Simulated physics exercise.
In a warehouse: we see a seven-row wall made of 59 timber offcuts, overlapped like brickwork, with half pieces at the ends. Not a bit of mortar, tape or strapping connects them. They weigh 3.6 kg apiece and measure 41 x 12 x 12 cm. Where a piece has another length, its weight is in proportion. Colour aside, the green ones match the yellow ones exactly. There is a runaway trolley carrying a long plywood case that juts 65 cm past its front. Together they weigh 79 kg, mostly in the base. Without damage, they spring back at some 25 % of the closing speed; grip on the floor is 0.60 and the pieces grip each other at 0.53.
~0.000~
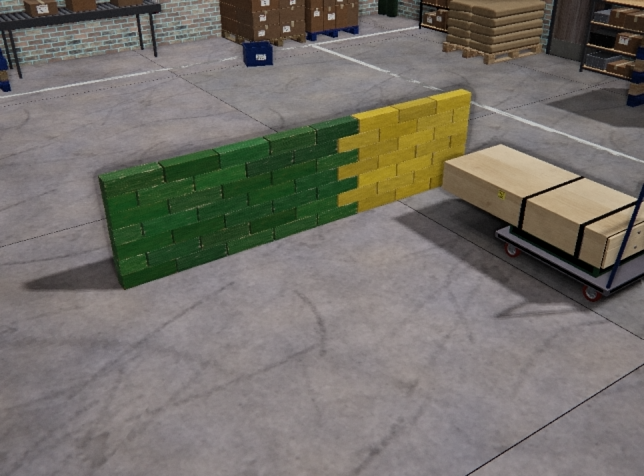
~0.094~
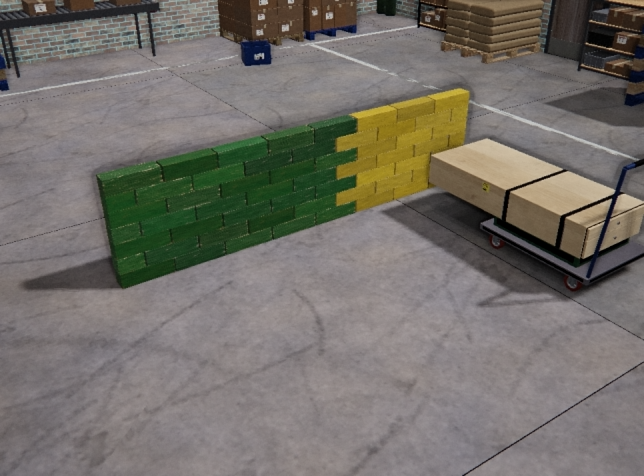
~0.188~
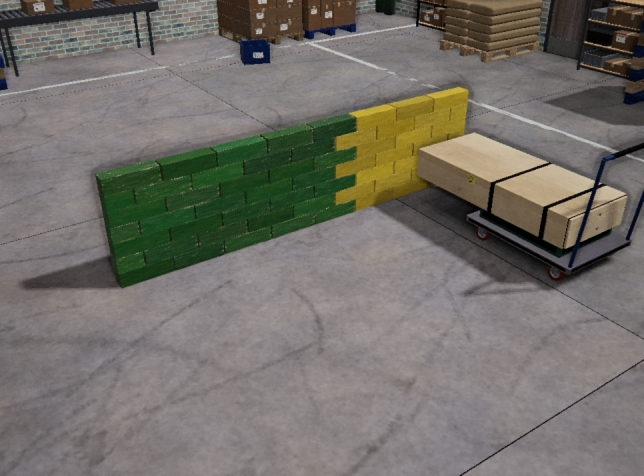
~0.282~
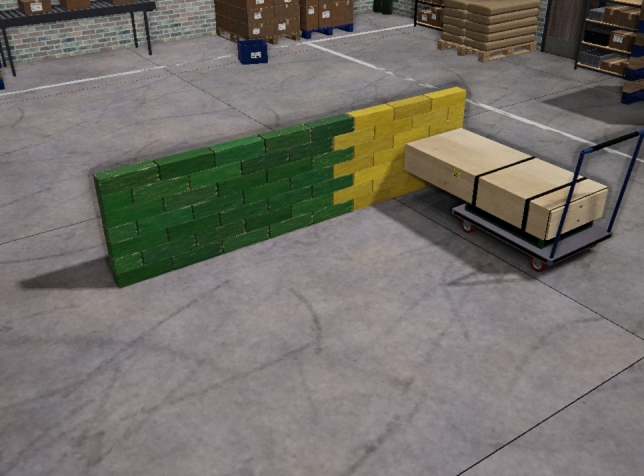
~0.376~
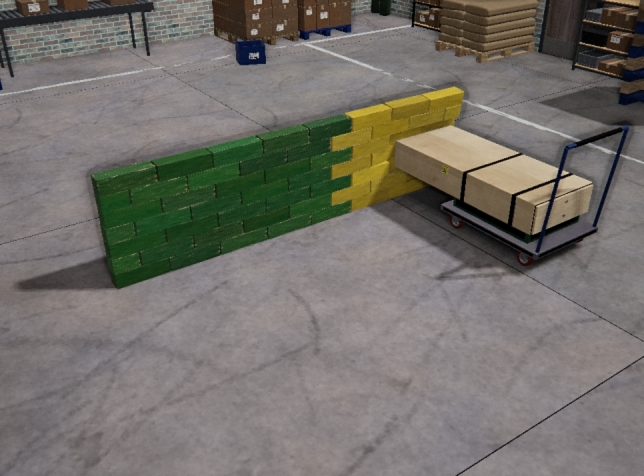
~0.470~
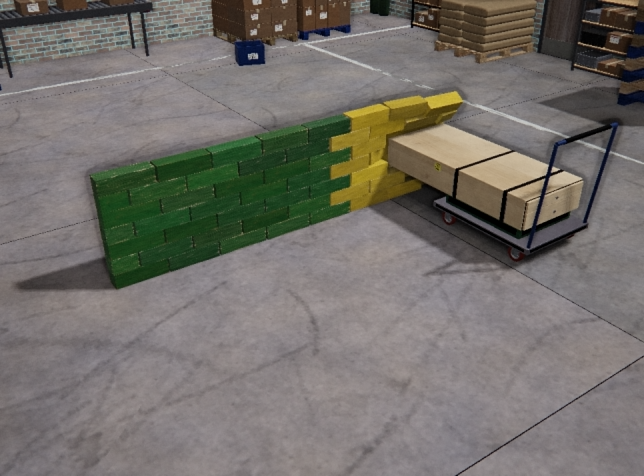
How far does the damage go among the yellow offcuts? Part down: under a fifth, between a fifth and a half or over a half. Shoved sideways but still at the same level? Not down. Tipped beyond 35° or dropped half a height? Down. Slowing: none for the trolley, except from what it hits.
By the end, beyond one half of them are down.
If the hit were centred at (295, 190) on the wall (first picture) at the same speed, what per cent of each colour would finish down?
That would leave yellow at 20 % and green at 60 %.
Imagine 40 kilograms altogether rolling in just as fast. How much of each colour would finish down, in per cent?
Result: Yellow 80 and green 0 in a hundred.
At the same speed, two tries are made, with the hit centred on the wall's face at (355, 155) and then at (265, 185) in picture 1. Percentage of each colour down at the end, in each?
You'd get yellow at 50 followed by 10, and green at 30 followed by 70 percent.
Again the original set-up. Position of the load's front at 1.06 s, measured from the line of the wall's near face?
It is some 50 centimetres past it.
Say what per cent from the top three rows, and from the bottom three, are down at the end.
60 % and 30 %.
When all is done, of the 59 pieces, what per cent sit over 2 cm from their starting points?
45 percent.
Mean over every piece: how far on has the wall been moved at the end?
It works out to near 25 cm.
By 0.66 s, load 28 cm past the wall's line, still rolling; 11 of the 24 yellow offcuts down (11 of 59 in all colours); top yellow offcut on its side.
By 1.06 s, load 50 cm past the wall's line, still rolling; 15 of the 24 yellow offcuts down (15 of 59 in all colours); top yellow offcut on its side.
By 1.54 s, load 72 cm past the wall's line, still rolling; 22 of the 24 yellow offcuts down (26 of 59 in all colours); top yellow offcut on its side.
When it is over (2.6 s), load 92 cm past the wall's line, stopped; 22 of the 24 yellow offcuts down (26 of 59 in all colours); top yellow offcut on its side; top green offcut unmoved. That is 92 per cent. In pixels of the last frame, middles, top yellow offcut near (398, 104), top green offcut near (234, 152).
